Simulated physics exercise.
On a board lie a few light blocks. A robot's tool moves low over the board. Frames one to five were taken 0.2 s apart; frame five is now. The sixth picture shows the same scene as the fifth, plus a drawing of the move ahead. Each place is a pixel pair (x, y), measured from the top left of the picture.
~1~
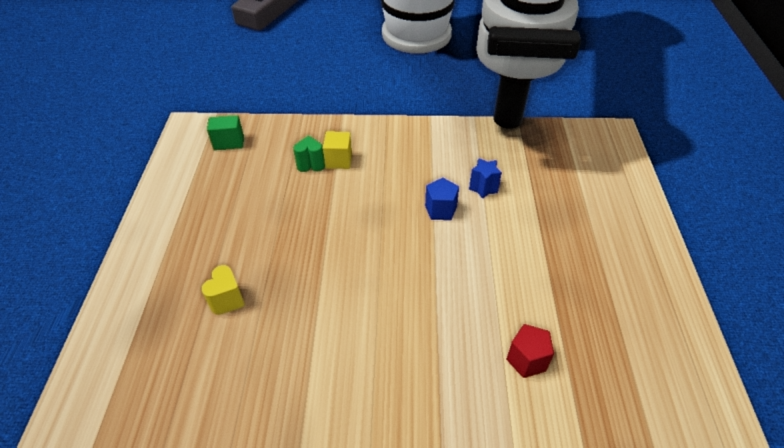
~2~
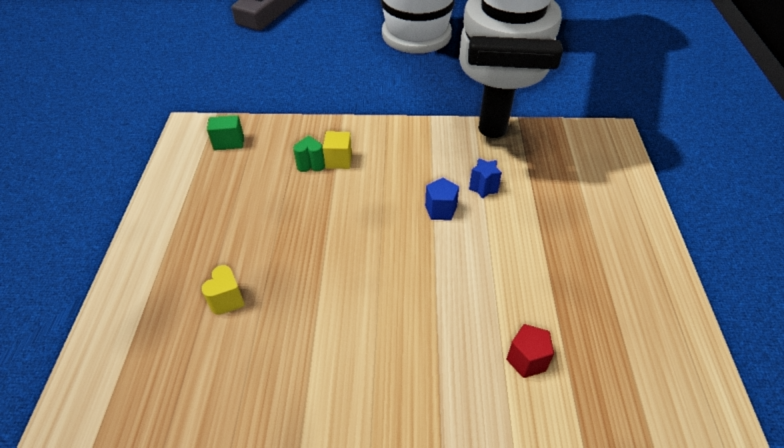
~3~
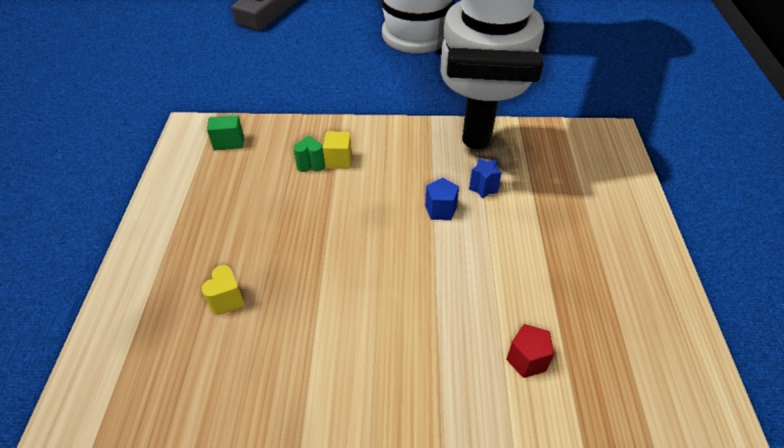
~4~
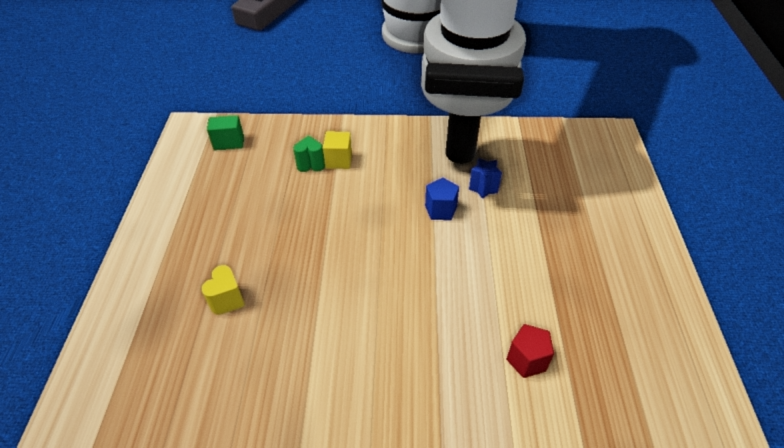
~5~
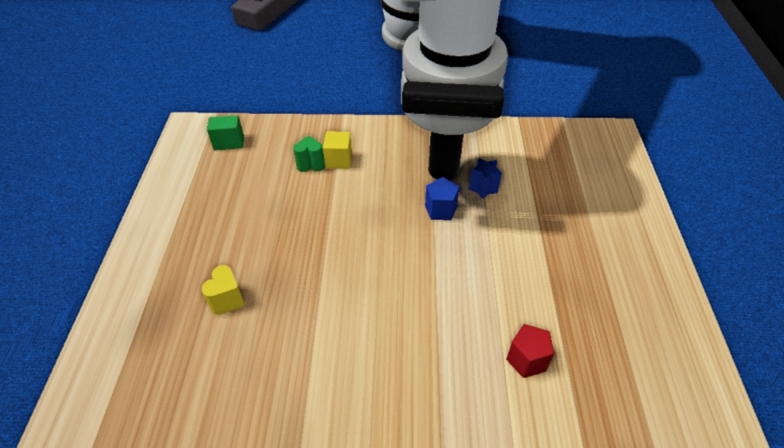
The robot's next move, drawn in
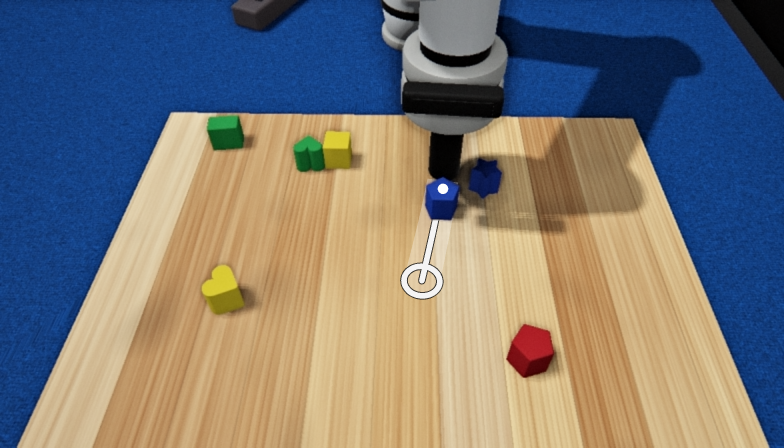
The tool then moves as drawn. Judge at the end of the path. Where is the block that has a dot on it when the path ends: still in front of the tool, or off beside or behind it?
My guess is it ends up beside or behind the tool.
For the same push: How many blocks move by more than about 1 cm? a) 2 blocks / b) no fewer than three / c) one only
I'll go with c - one only.
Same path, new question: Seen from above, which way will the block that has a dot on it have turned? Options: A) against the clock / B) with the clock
A
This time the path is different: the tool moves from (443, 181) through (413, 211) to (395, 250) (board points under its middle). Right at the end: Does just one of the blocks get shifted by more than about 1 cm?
I'd say yes.
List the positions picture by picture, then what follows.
The first frame shows tip of the tool at (508, 120), middles of tops, blue pentagonal block at (443, 189), blue star block at (487, 167).
The second frame shows tool at (493, 129), nothing pushed.
The third frame shows tool at (477, 140), nothing pushed.
The fourth frame shows tool at (460, 154), nothing pushed.
The fifth frame shows tool at (444, 171), blue pentagonal block at (443, 189), blue star block at (487, 167).
The line goes from (443, 181) to (422, 281); the dot is on the blue pentagonal block.
The first path, step by step. One third of the way, tool at (438, 201); blue pentagonal block at (444, 215), turned 20° anticlockwise.
Two thirds of the way, tool at (431, 235); blue pentagonal block at (453, 245), turned 80° anticlockwise.
At the end, tool at (422, 271); blue pentagonal block at (460, 258), turned 115° anticlockwise; blue star block unmoved.
